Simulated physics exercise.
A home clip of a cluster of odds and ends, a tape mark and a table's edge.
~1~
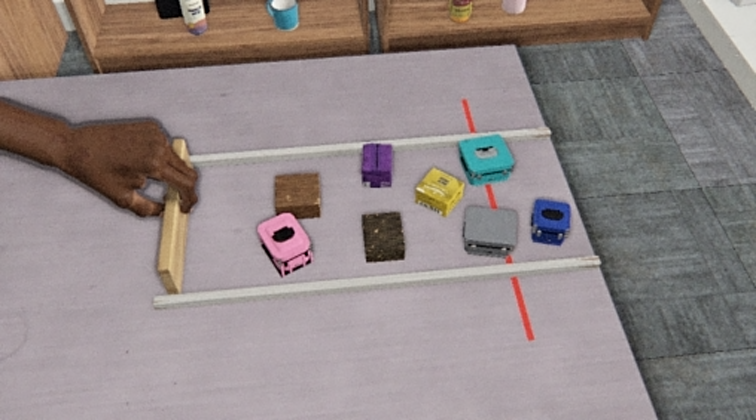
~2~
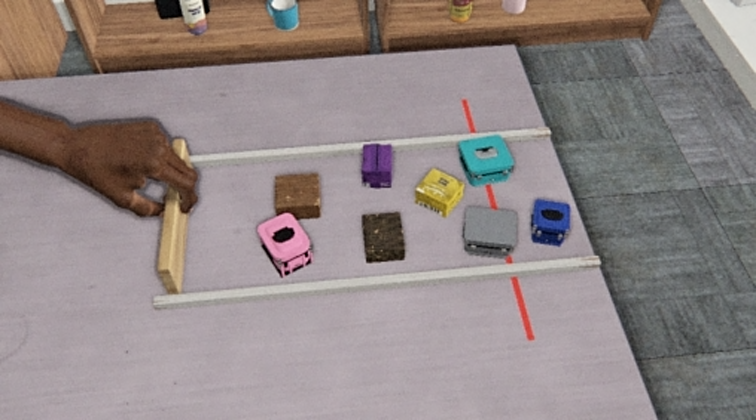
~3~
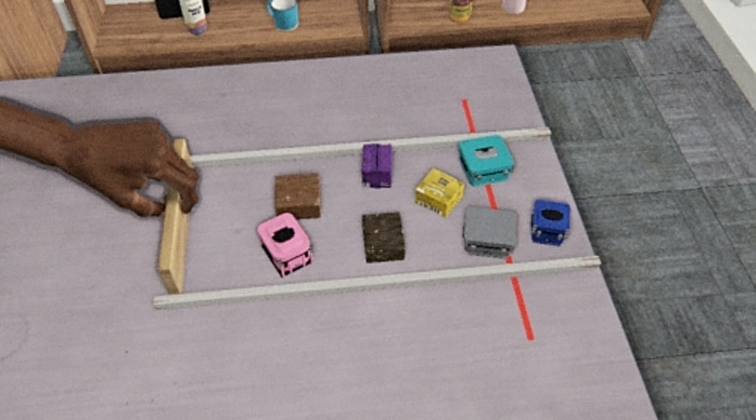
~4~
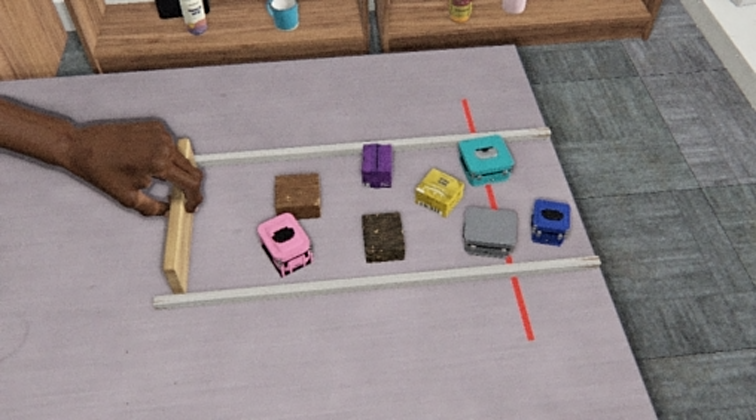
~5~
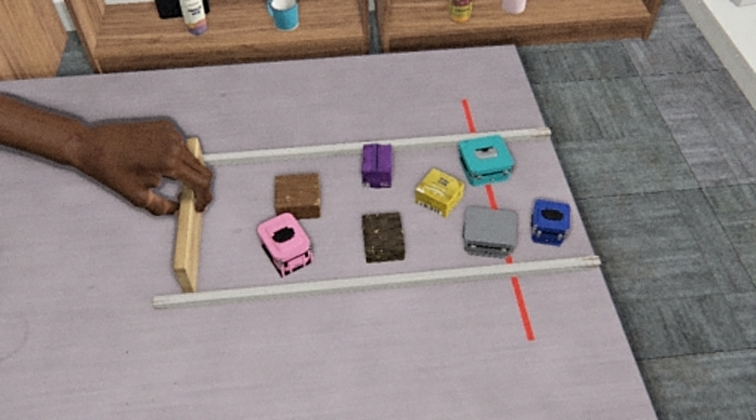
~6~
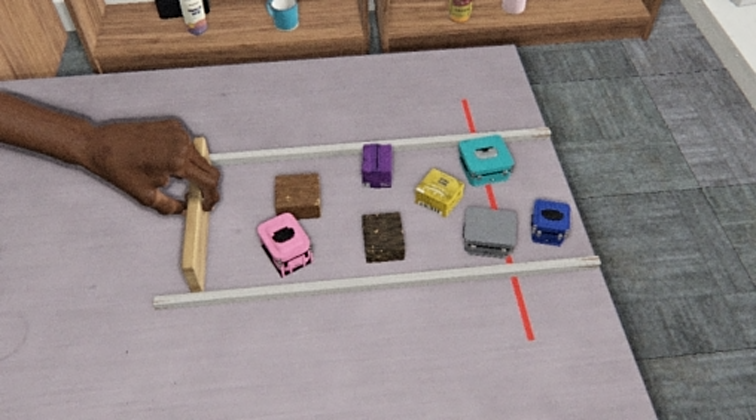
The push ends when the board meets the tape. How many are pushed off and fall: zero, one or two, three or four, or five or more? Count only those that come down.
As it turns out, the number that fall off is one or two.
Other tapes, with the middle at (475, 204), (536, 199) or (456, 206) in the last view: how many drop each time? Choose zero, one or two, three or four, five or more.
For each place: Just one or two; five or over; one to two.
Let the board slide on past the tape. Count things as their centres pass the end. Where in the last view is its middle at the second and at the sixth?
Near (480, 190) and (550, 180).
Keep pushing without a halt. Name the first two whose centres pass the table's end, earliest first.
They are the blue case, the grey case.
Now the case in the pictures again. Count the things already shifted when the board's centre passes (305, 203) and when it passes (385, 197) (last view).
By then 2, and 6.
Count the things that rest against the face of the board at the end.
It touches 3.
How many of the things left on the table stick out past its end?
Overhanging: 1.
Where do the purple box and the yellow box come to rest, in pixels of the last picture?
About (498, 145), and the other about (553, 188).
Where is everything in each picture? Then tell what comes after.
In the first picture, blue case (550, 223); turquoise case (485, 161); grey case (489, 233); board (177, 214); tape (493, 202).
In the second picture, turquoise case (485, 161); black block (383, 237).
In the third picture, grey case (489, 233); purple box (377, 166).
In the fourth picture, blue case (549, 224); brown block (298, 197).
In the fifth picture, turquoise case (485, 161); pink case (285, 245).
In the sixth picture, blue case (549, 224); turquoise case (485, 161); grey case (489, 233); board (198, 212); tape (493, 202).
A little later, none off yet; blue case at rest near (549, 224); turquoise case at rest near (485, 161); grey case at rest near (489, 233).
When it is over, the number that fall off is one or two; down, grey case and blue case.
